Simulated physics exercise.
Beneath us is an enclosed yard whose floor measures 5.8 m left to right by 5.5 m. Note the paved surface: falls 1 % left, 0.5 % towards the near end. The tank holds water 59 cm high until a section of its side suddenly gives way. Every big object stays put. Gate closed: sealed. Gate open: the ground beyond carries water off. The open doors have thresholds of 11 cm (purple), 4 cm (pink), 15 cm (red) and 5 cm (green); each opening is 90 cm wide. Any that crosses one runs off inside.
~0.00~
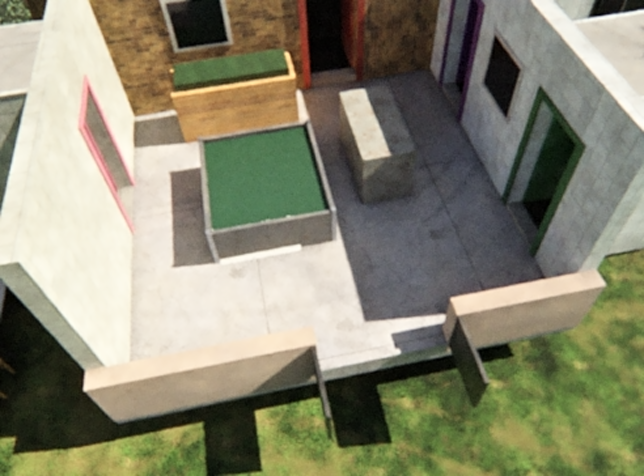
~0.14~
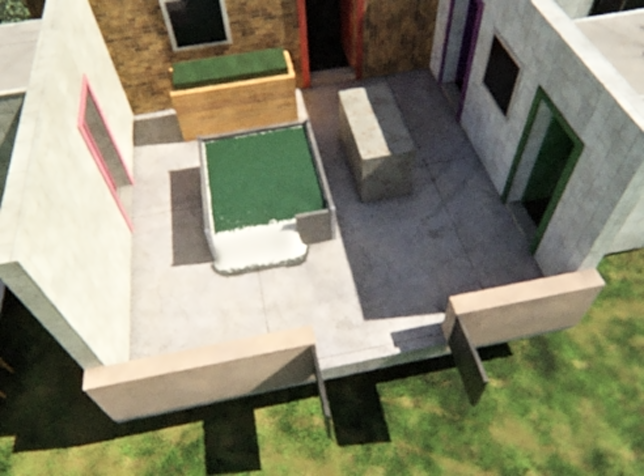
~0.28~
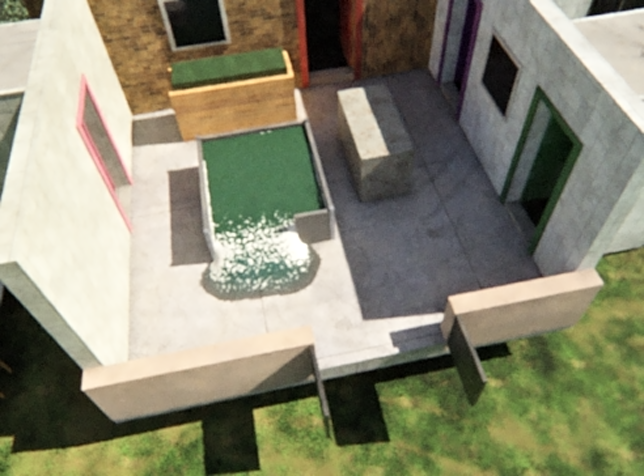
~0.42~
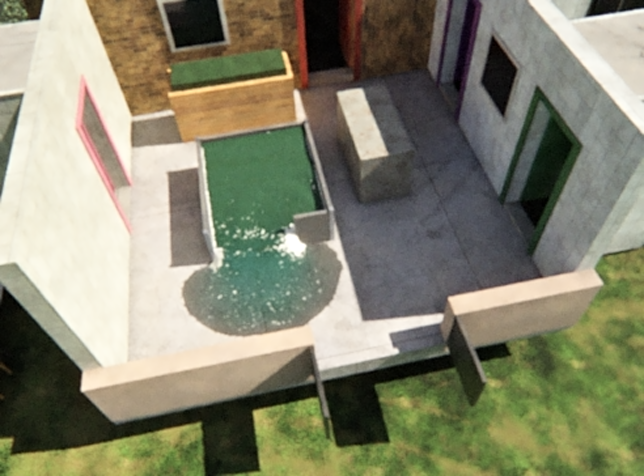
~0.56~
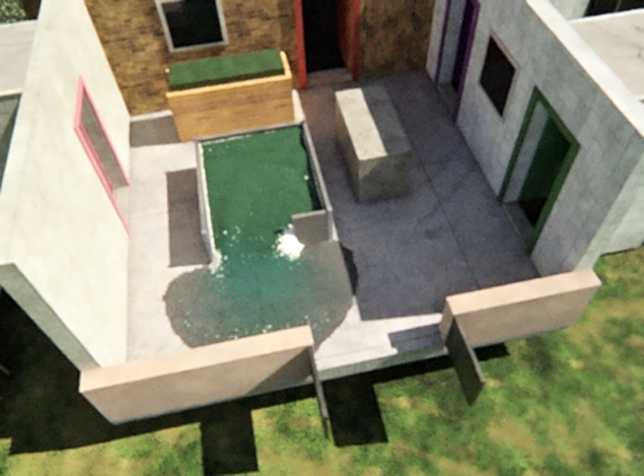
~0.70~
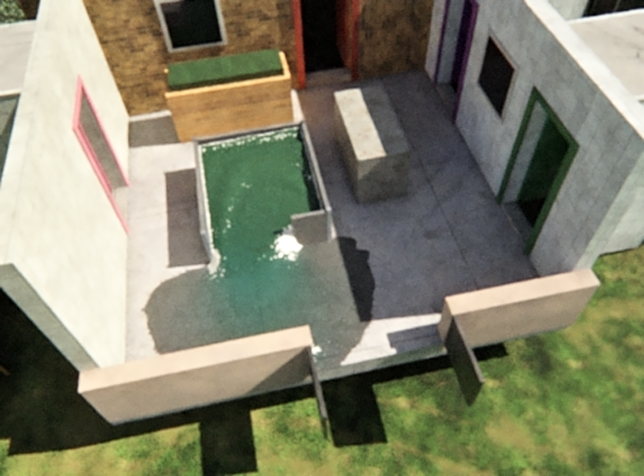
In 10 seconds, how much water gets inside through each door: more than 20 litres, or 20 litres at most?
After that time: The purple door, 20 litres at most; the pink door, more than 20 litres; the red door, 20 litres at most; the green door, 20 litres at most.
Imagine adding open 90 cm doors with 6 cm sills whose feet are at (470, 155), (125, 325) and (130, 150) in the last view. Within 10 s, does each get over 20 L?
The first one doesn't reach it, the second one exceeds it, and the third one exceeds it.
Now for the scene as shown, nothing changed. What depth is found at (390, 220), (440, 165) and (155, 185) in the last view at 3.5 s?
Taking the spots in order: 0 cm, 0 cm, 4 cm.
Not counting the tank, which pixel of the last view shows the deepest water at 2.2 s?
Close to (125, 393).
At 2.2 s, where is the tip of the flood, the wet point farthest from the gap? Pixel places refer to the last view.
I'd put it close to (454, 323).
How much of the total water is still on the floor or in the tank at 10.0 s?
Still there: Roughly 72 %.
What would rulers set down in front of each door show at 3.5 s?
Depths: Purple door 0 cm, pink door 5 cm, red door 0 cm, green door 0 cm.
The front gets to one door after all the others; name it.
Door: Purple.
After 1.4 s water covers 20 % of the floor and is deepest (48 cm) near (125, 393); purple door not reached, pink door not reached, red door not reached, green door not reached.
After 2.2 s water covers 25 % of the floor and is deepest (42 cm) near (125, 393); purple door not reached, pink door not reached, red door not reached, green door not reached.
After 3.5 s water covers 50 % of the floor and is deepest (24 cm) near (125, 393); purple door not reached, pink door 5 cm at the sill, 0 L in, red door not reached, green door not reached.
After 6.0 s water covers 70 % of the floor and is deepest (18 cm) near (170, 151); purple door not reached, pink door 4 cm at the sill, 2 L in, red door 3 cm at the sill, 0 L in, green door 4 cm at the sill, 0 L in.
After 10.0 s water covers 95 % of the floor and is deepest (10 cm) near (128, 247); purple door 5 cm at the sill, 0 L in, pink door 10 cm at the sill, 51 L in, red door 2 cm at the sill, 0 L in, green door 2 cm at the sill, 0 L in.
